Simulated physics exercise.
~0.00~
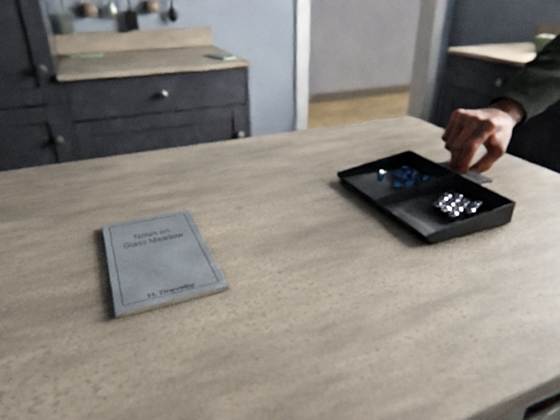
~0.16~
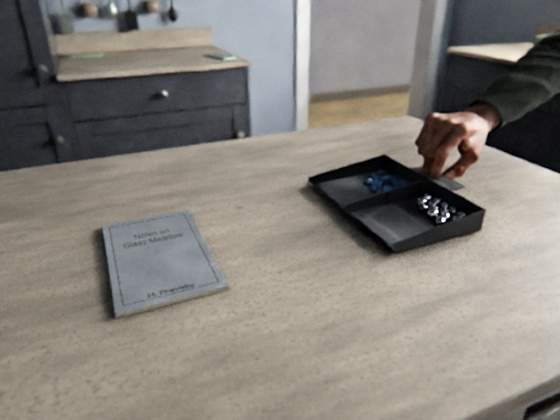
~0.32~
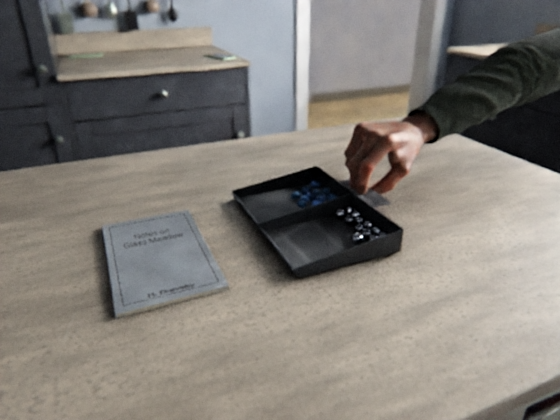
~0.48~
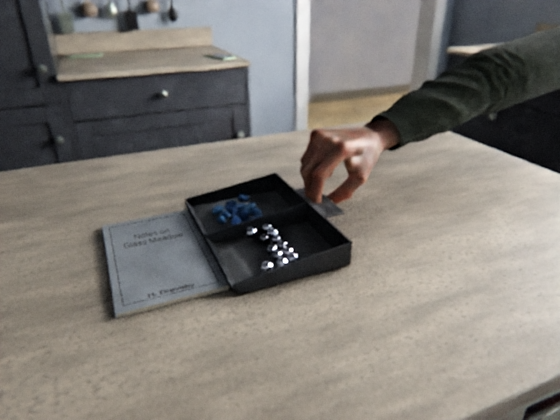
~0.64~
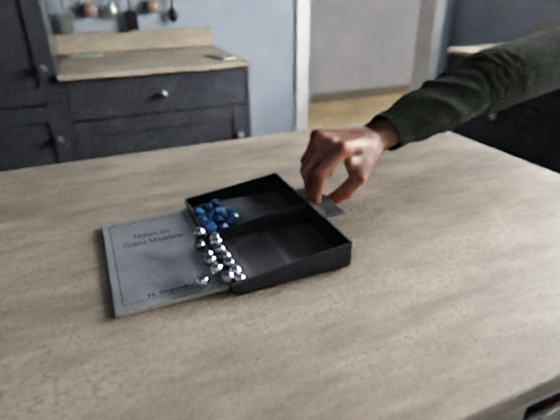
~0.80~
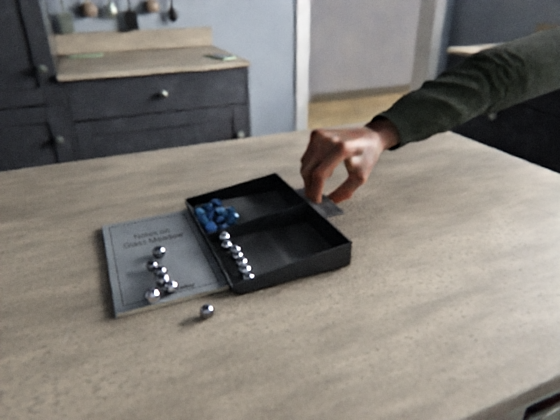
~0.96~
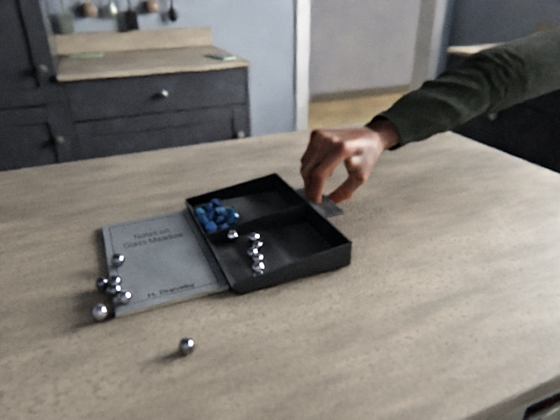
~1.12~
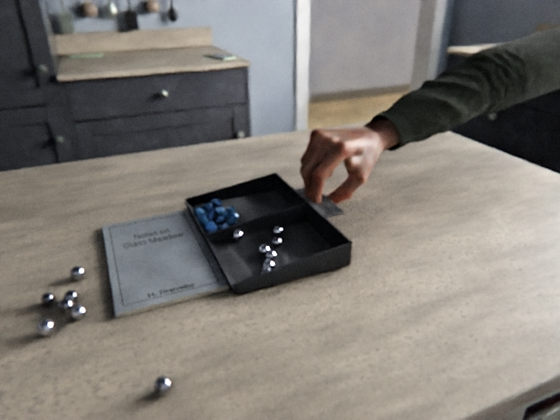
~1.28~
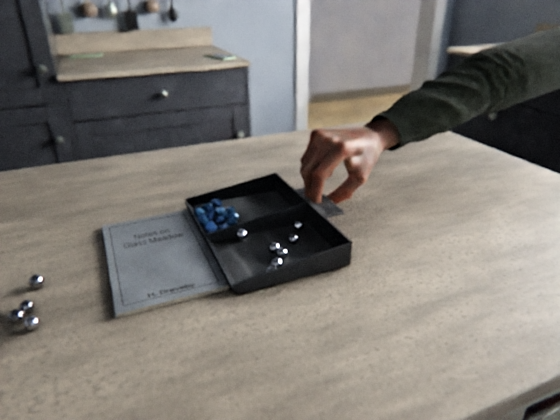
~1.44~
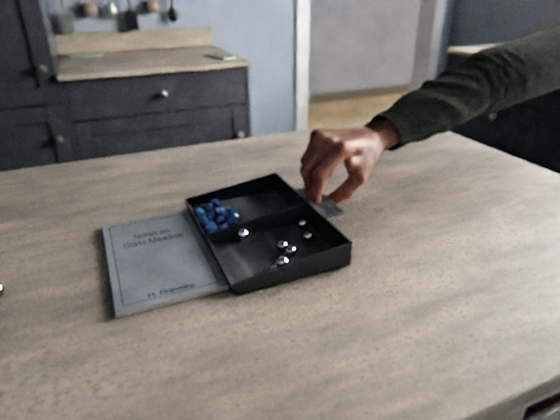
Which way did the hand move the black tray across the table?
The hand slid the tray to the left, towards the thin grey book.
